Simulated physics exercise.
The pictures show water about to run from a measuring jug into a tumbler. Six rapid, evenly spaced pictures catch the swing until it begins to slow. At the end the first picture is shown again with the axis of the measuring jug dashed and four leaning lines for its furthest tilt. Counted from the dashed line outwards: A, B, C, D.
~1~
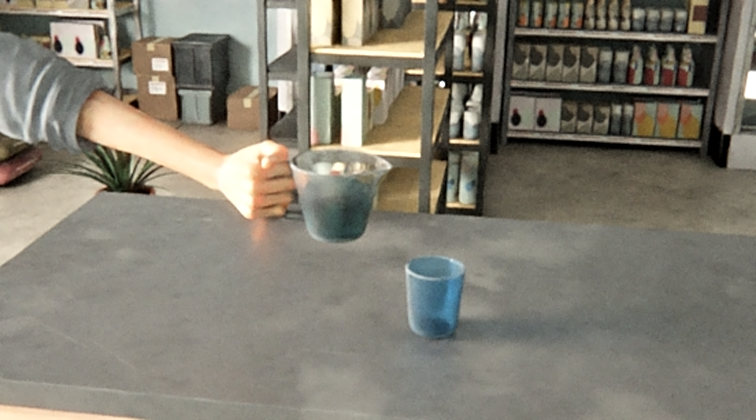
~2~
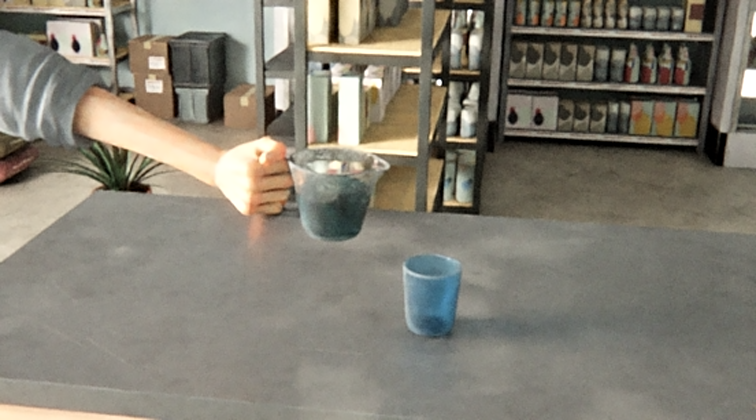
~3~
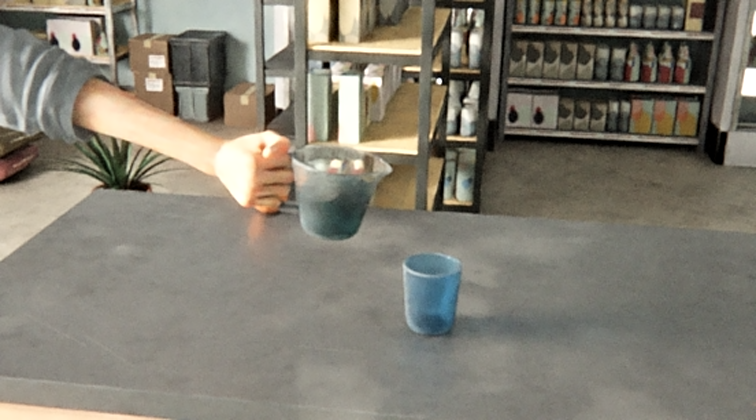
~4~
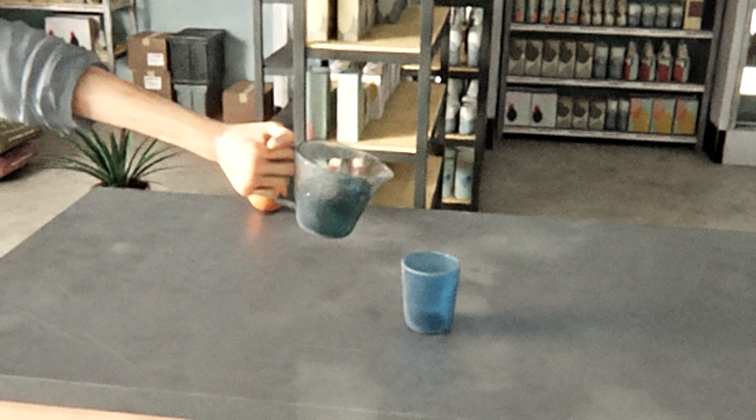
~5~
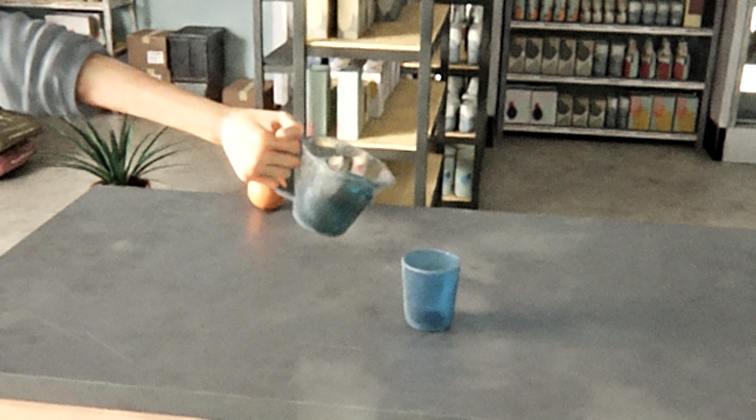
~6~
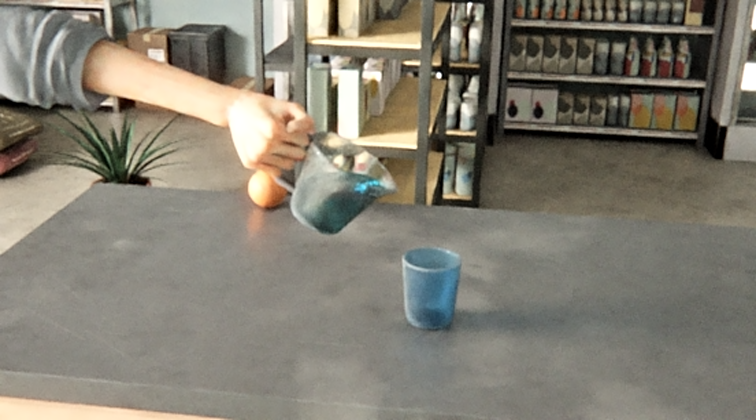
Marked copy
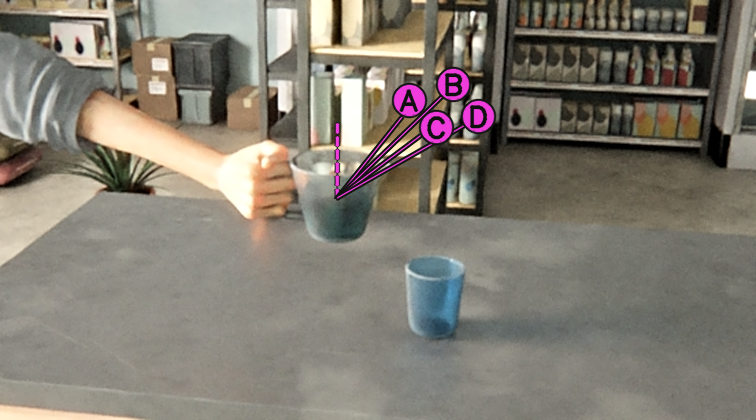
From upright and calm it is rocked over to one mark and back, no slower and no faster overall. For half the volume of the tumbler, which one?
D is best.
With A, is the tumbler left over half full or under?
Under.
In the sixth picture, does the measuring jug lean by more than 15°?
Yes, it does.
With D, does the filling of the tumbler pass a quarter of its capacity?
Yes, clearly.
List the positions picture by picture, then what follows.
In the first picture, upright, lip at (390, 167); rim of the tumbler round (436, 267); nothing has left yet.
In the second picture, upright, lip at (388, 167); nothing has left yet.
In the third picture, tipped about 6°, lip at (390, 170); nothing has left yet.
In the fourth picture, tipped about 13°, lip at (392, 176); nothing has left yet.
In the fifth picture, tipped about 22°, lip at (394, 182); nothing has left yet.
In the sixth picture, tipped about 31°, lip at (396, 190); nothing has left yet.
On the marked copy, A at (401, 117); B at (441, 97); C at (420, 135); D at (464, 125).
If A is chosen, the tumbler ends with about 6 % of what it can hold.
If B is chosen, the tumbler ends with about 17 % of what it can hold.
If C is chosen, the tumbler ends with about 33 % of what it can hold.
If D is chosen, the tumbler ends with about 50 % of what it can hold.
